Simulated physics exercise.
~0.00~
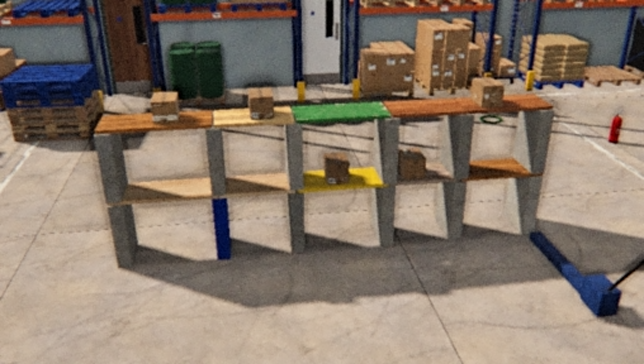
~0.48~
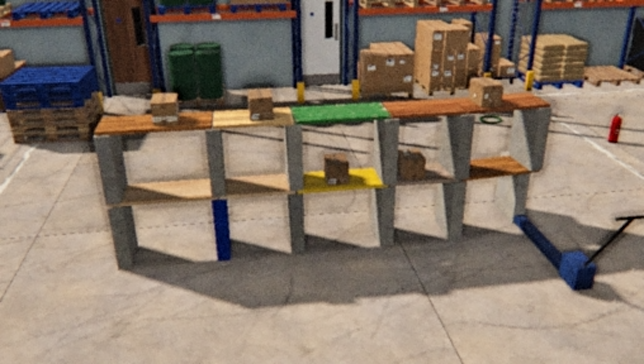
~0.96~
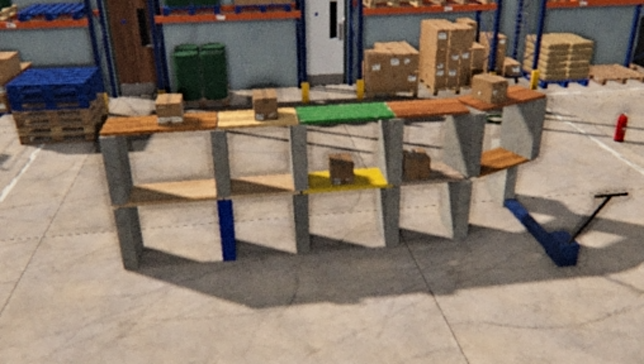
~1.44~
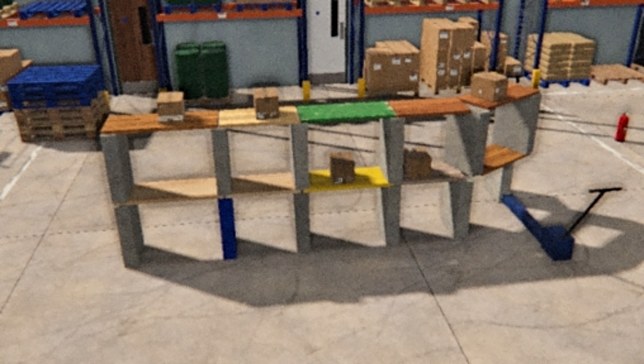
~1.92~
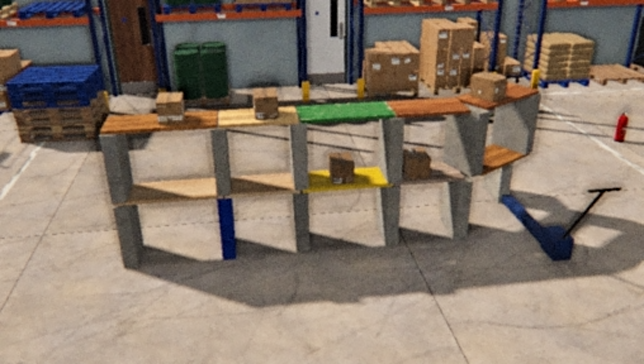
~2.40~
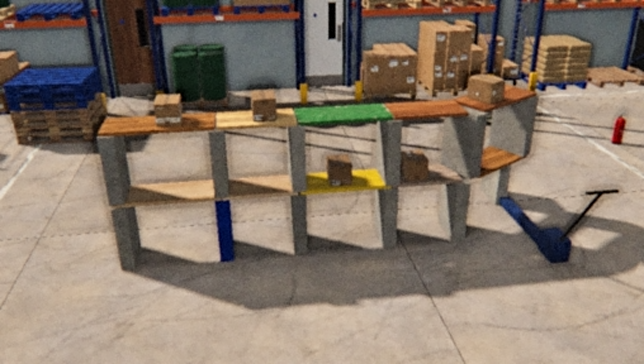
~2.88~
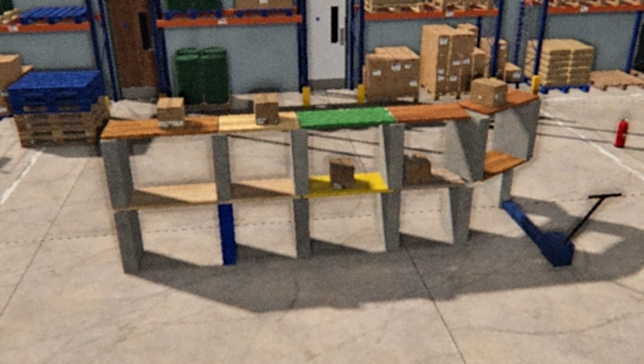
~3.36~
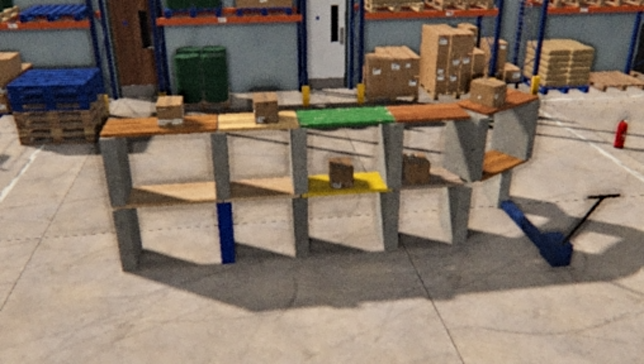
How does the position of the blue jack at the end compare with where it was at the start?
At the end the jack sits a little farther left and farther back from the viewer than at the start, up against the right end of the rack.
